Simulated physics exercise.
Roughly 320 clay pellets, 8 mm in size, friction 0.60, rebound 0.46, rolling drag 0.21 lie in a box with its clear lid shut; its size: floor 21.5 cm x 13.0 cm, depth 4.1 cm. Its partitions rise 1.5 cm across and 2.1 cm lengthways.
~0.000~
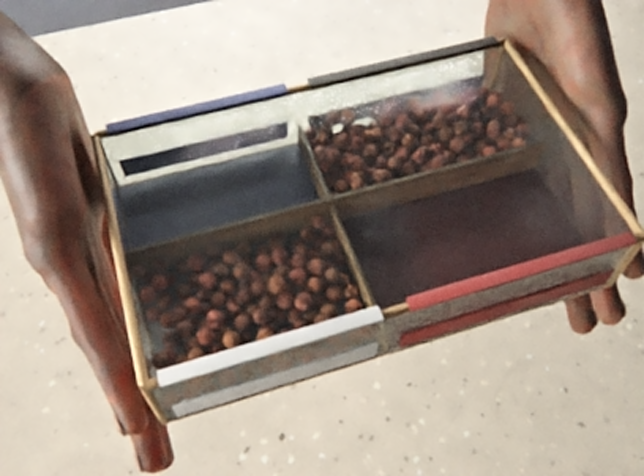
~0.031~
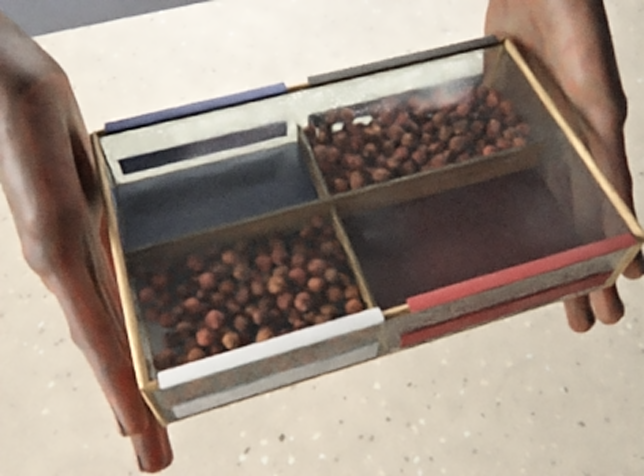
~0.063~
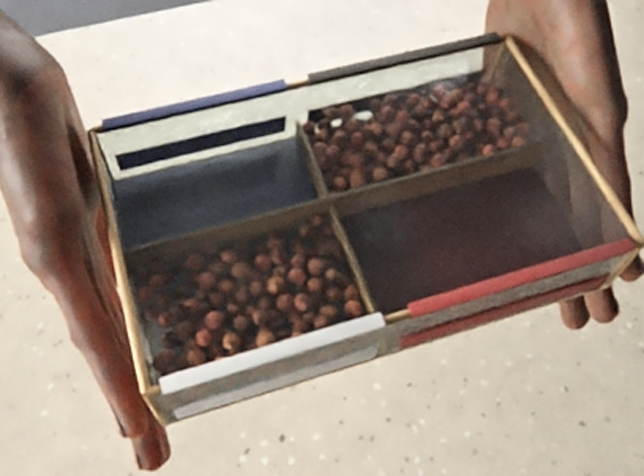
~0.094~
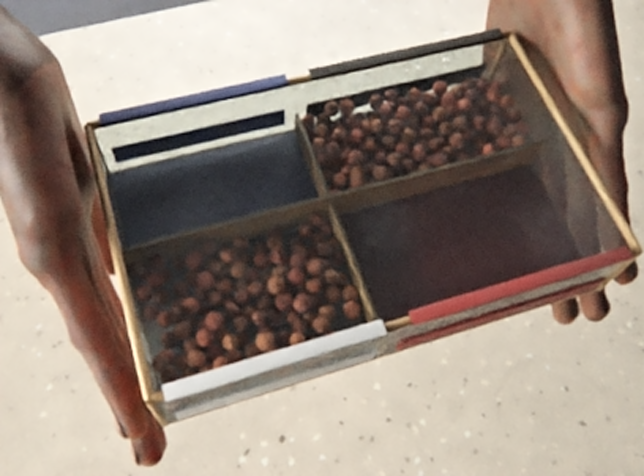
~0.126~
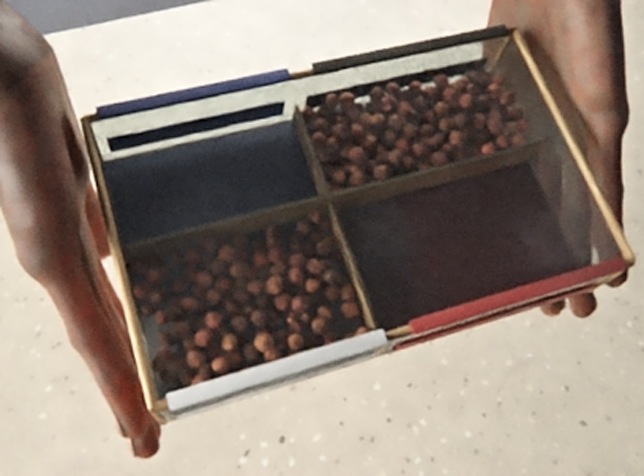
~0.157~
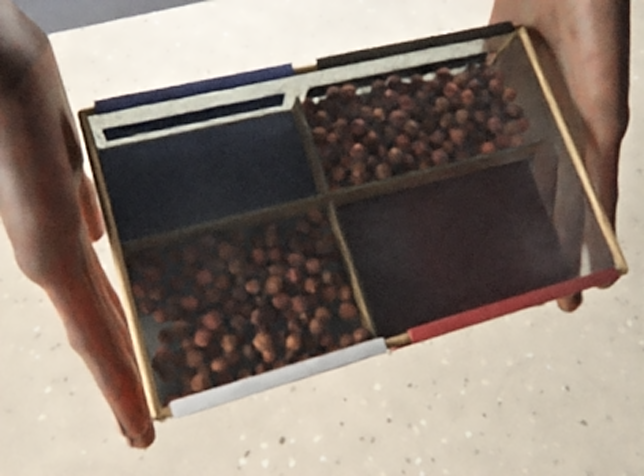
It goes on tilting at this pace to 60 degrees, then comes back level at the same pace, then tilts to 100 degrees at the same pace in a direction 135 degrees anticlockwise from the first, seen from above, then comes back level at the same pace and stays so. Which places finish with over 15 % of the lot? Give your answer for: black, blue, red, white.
When it all comes to rest, black ends up over the threshold, blue under the threshold, red under the threshold and white under the threshold.
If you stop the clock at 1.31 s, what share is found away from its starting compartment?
Close to 5 in a hundred.
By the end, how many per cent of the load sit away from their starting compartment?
Roughly 35 per cent.
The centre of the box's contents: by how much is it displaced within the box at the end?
Net shift: Around 5.0 cm.
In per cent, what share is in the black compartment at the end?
80 per cent, roughly.
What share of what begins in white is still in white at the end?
Roughly 20 percent.
Then, at 0.79 s, tilt 3 degrees; black 55 %, red 5 %, white 40 %; middle of all pieces near (371, 216).
Then, at 1.31 s, tilt 79 degrees; black 60 %, red 5 %, white 35 %; middle of all pieces near (364, 254).
Then, at 1.79 s, tilt 50 degrees; black 80 %, blue 5 %, red 5 %, white 5 %; middle of all pieces near (395, 216).
After 2.25 s, tilt 0 degrees; black 80 %, blue 10 %, red 5 %, white 5 %; middle of all pieces near (412, 135).
By 2.6 s all is still; black 80 %, blue 10 %, red 5 %, white 5 %.
